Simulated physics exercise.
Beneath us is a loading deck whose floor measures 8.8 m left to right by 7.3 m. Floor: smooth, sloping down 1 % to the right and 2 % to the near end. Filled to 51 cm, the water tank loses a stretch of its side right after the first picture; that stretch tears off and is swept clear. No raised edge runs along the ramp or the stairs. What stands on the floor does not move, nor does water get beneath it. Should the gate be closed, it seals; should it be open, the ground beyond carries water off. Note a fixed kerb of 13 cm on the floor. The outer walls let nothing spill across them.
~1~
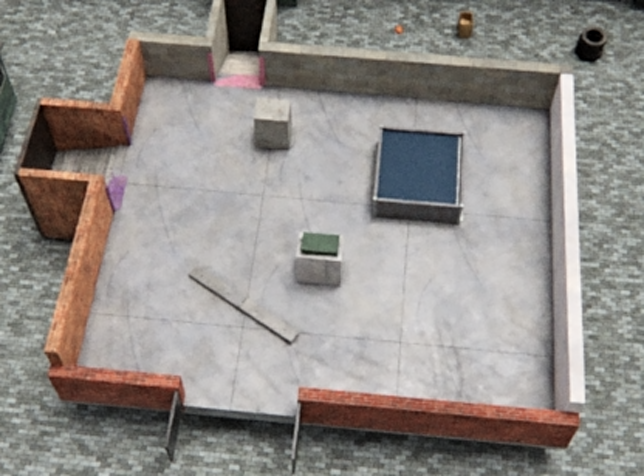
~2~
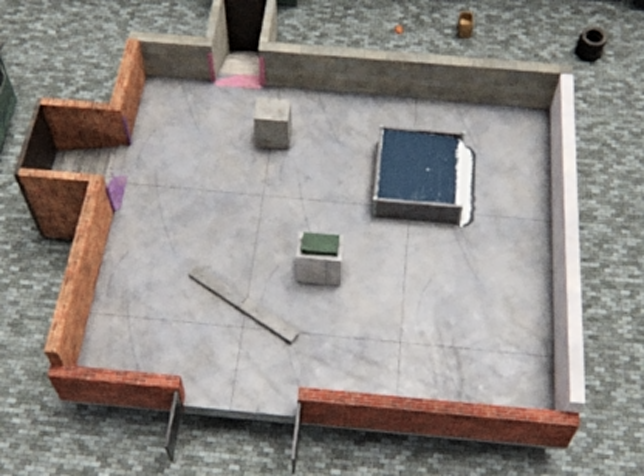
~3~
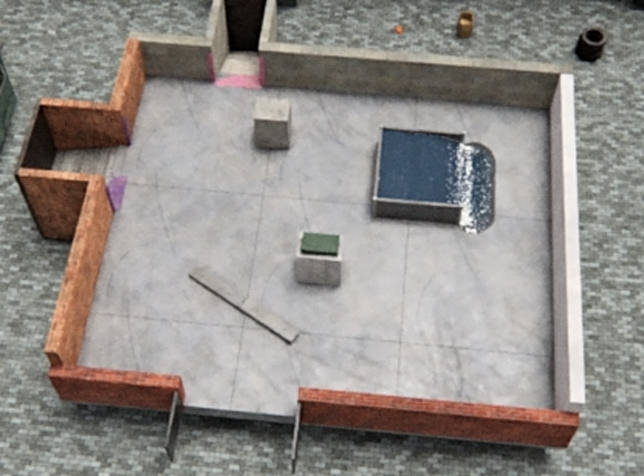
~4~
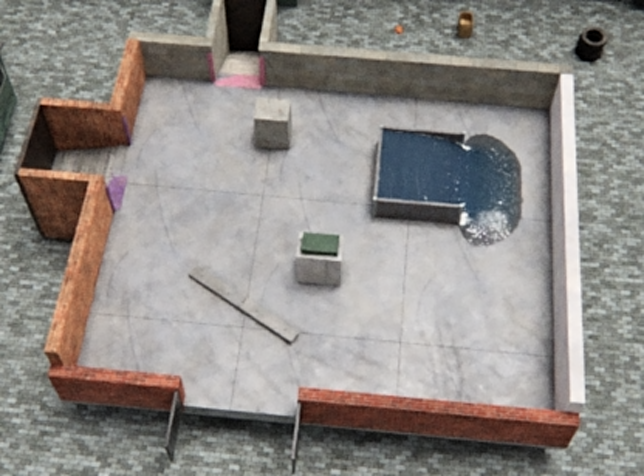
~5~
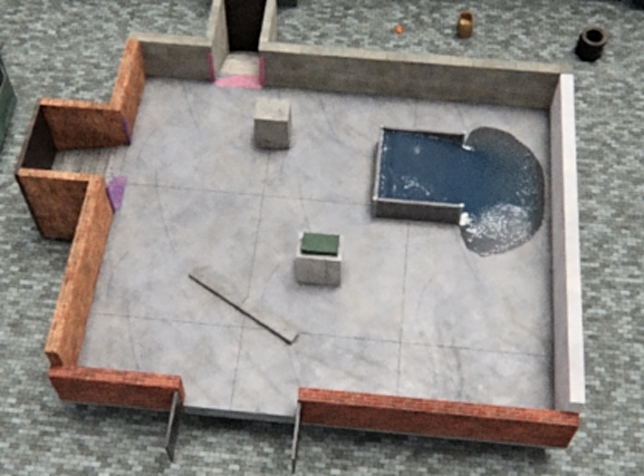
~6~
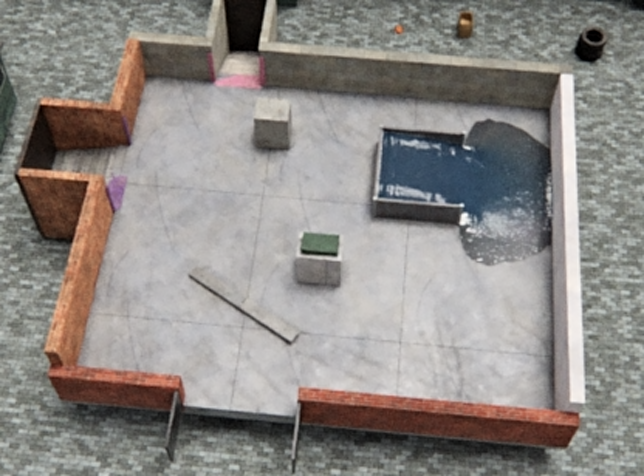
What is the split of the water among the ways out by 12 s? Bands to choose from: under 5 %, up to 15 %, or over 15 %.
Gate between 5 and 15 %, stair shaft (marked pink) not even 5 %, down ramp (marked purple) under 5 %.
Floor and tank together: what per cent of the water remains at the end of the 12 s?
Near 92 in a hundred is still there.
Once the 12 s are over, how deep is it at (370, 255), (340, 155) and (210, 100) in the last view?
2, 1 and 1 cm.
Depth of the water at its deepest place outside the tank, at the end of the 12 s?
Depth: Approx. 12 cm.
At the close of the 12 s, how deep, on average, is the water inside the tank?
I'd put the average depth near 2 cm.
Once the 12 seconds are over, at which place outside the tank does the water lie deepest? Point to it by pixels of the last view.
Spot: Approx. (555, 429).
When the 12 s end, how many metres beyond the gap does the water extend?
That comes to near 8.6 m out.
A moment later water covers 10 % of the floor and is deepest (35 cm) near (551, 203); gone so far, the gate 0 %, the stair shaft (marked pink) 0 %, the down ramp (marked purple) 0 %.
Soon after water covers 15 % of the floor and is deepest (34 cm) near (550, 112); gone so far, the gate 0 %, the stair shaft (marked pink) 0 %, the down ramp (marked purple) 0 %.
Next water covers 30 % of the floor and is deepest (24 cm) near (555, 429); gone so far, the gate 0 %, the stair shaft (marked pink) 0 %, the down ramp (marked purple) 0 %.
Later on water covers 50 % of the floor and is deepest (14 cm) near (555, 429); gone so far, the gate 1 %, the stair shaft (marked pink) 0 %, the down ramp (marked purple) 0 %.
At the end water covers 55 % of the floor and is deepest (12 cm) near (555, 429); gone so far, the gate 7 %, the stair shaft (marked pink) 0 %, the down ramp (marked purple) 0 %.
